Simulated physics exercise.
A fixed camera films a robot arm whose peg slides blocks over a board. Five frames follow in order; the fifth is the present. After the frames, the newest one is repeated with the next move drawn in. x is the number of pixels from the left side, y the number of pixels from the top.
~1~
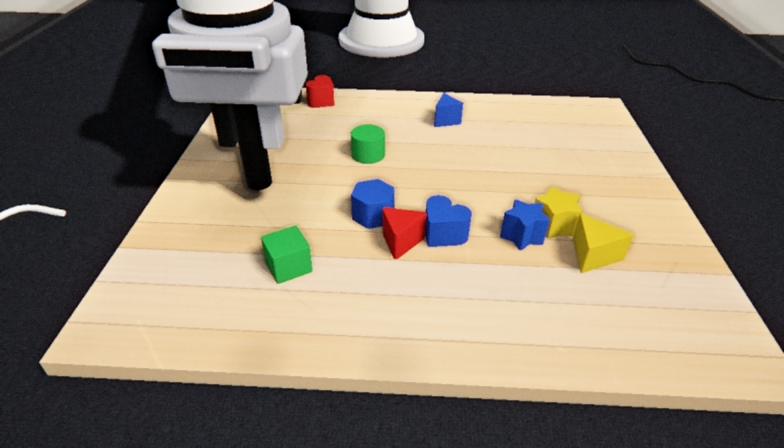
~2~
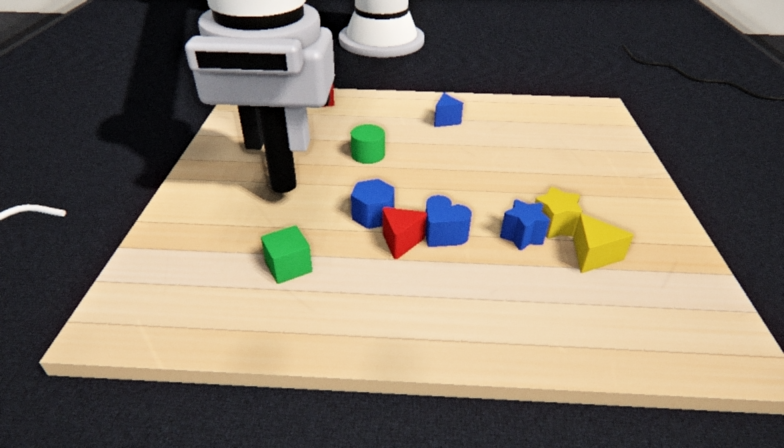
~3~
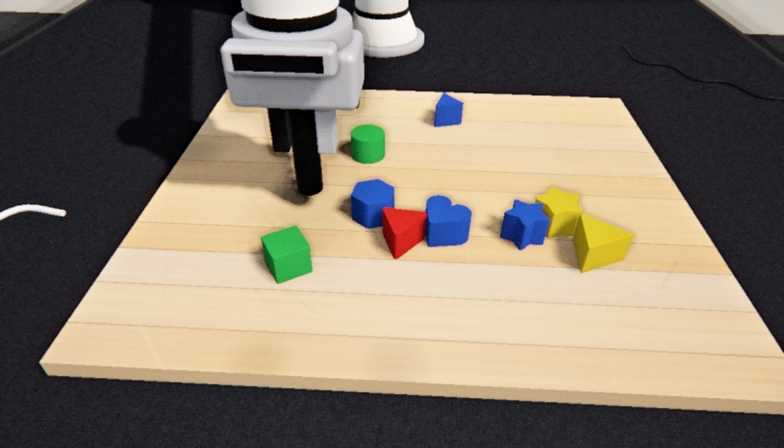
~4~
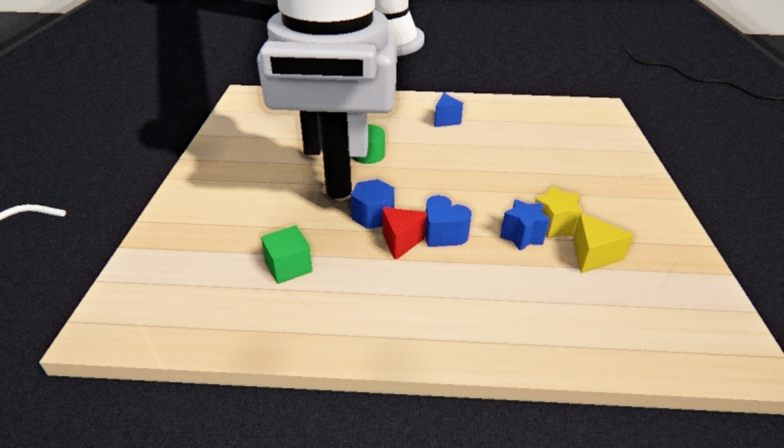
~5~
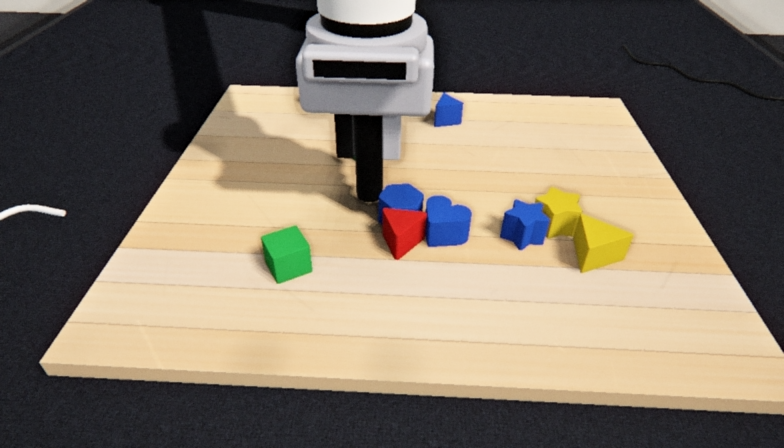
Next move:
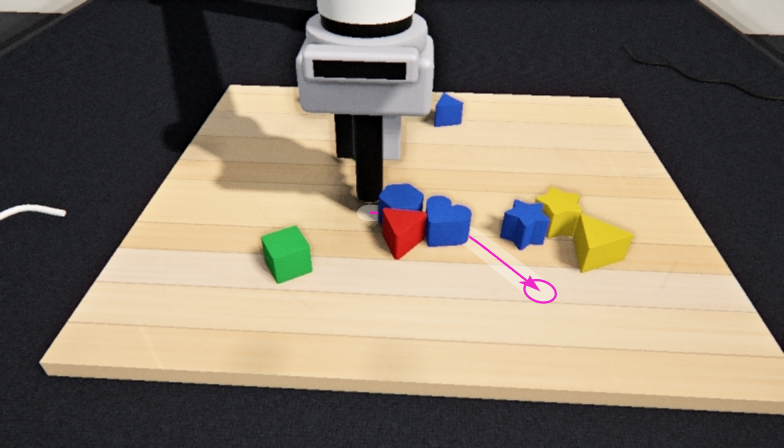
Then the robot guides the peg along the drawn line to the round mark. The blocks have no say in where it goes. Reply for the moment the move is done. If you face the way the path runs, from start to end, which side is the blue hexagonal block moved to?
Heads left.
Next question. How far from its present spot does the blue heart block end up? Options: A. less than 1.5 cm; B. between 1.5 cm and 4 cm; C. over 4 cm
It's C.
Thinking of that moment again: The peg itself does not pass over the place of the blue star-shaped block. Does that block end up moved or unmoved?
My prediction: It moves.
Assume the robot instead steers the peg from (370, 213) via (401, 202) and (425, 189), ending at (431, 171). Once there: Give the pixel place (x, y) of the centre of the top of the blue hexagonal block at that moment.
I expect it at (431, 191).
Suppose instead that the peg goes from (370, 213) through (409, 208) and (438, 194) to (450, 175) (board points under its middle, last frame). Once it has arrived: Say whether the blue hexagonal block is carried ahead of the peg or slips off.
Slipped loose.
Drawn move, from (370, 213) through (433, 220) and (487, 250) to (540, 291).
The first path, step by step. One third of the way, peg (435, 202); blue hexagonal block (470, 196), turned 15° anticlockwise; blue heart block (487, 220), turned 65° clockwise.
Two thirds of the way, peg (491, 232); blue hexagonal block (497, 199), turned 60° anticlockwise; blue heart block (516, 243), turned 60° clockwise; blue star-shaped block (537, 215), turned 25° anticlockwise.
At the end, peg (545, 273); blue hexagonal block (497, 199), turned 60° anticlockwise; red triangular piece still; blue heart block (576, 287), turned 60° clockwise; blue star-shaped block (537, 215), turned 25° anticlockwise.
